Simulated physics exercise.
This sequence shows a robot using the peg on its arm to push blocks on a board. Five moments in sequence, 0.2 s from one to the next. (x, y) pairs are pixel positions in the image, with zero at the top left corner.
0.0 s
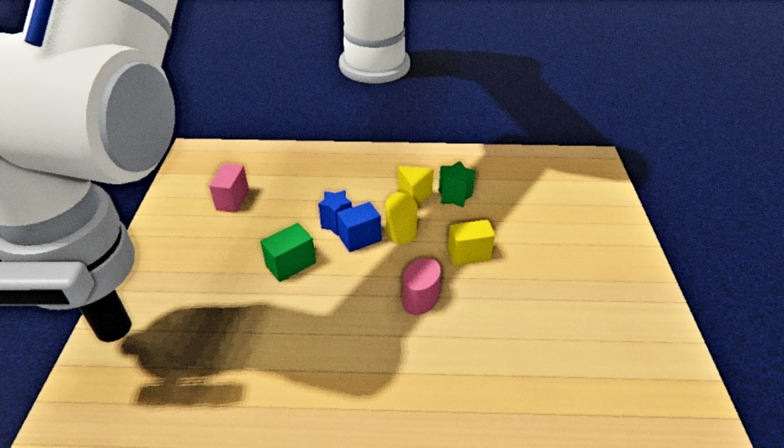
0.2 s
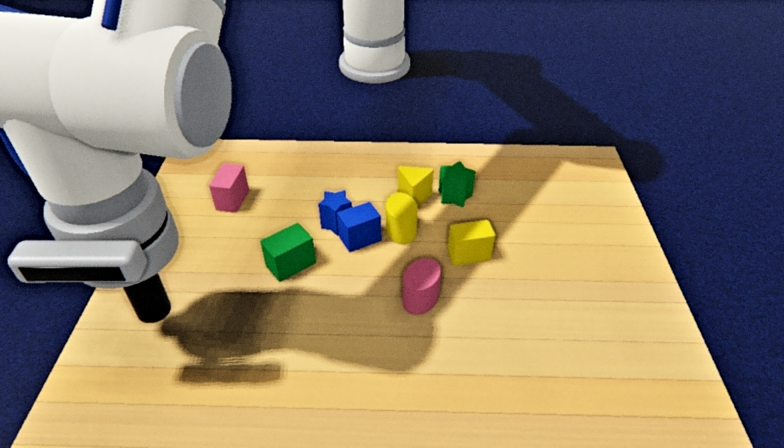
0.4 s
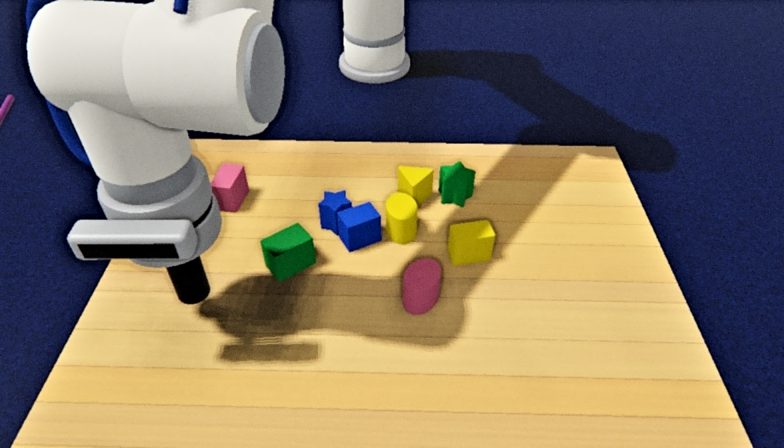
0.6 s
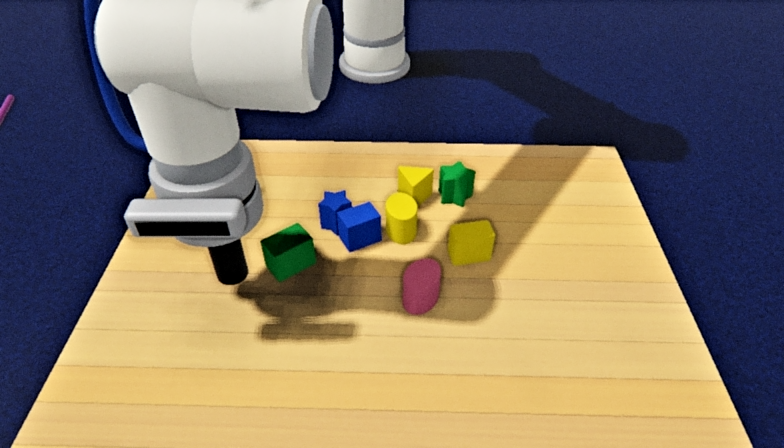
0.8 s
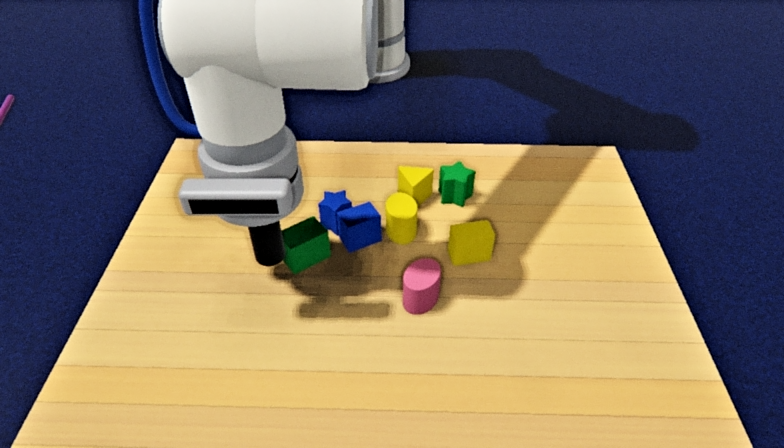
Robot arm sweeping its black peg rightward across a wooden board and nudging a green block toward neighbouring blue blocks.
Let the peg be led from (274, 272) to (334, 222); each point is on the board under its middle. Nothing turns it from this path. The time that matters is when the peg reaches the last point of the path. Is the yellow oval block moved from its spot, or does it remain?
Shifted.
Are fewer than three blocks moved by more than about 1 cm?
It seems not.
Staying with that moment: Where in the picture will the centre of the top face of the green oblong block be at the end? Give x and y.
By then it is at (366, 199).
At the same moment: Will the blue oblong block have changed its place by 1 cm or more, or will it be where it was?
The blue oblong block will be pushed away from where it stands.
Halfway along, peg (304, 229); green oblong block (338, 212), turned 25° clockwise; blue star (345, 192), turned 40° anticlockwise; blue oblong block (378, 209), turned 15° clockwise; yellow oval block (411, 204).
At the end, peg (332, 206); green oblong block (366, 199), turned 45° clockwise; blue star (350, 180), turned 40° anticlockwise; blue oblong block (404, 205), turned 35° clockwise; yellow oval block (439, 204).
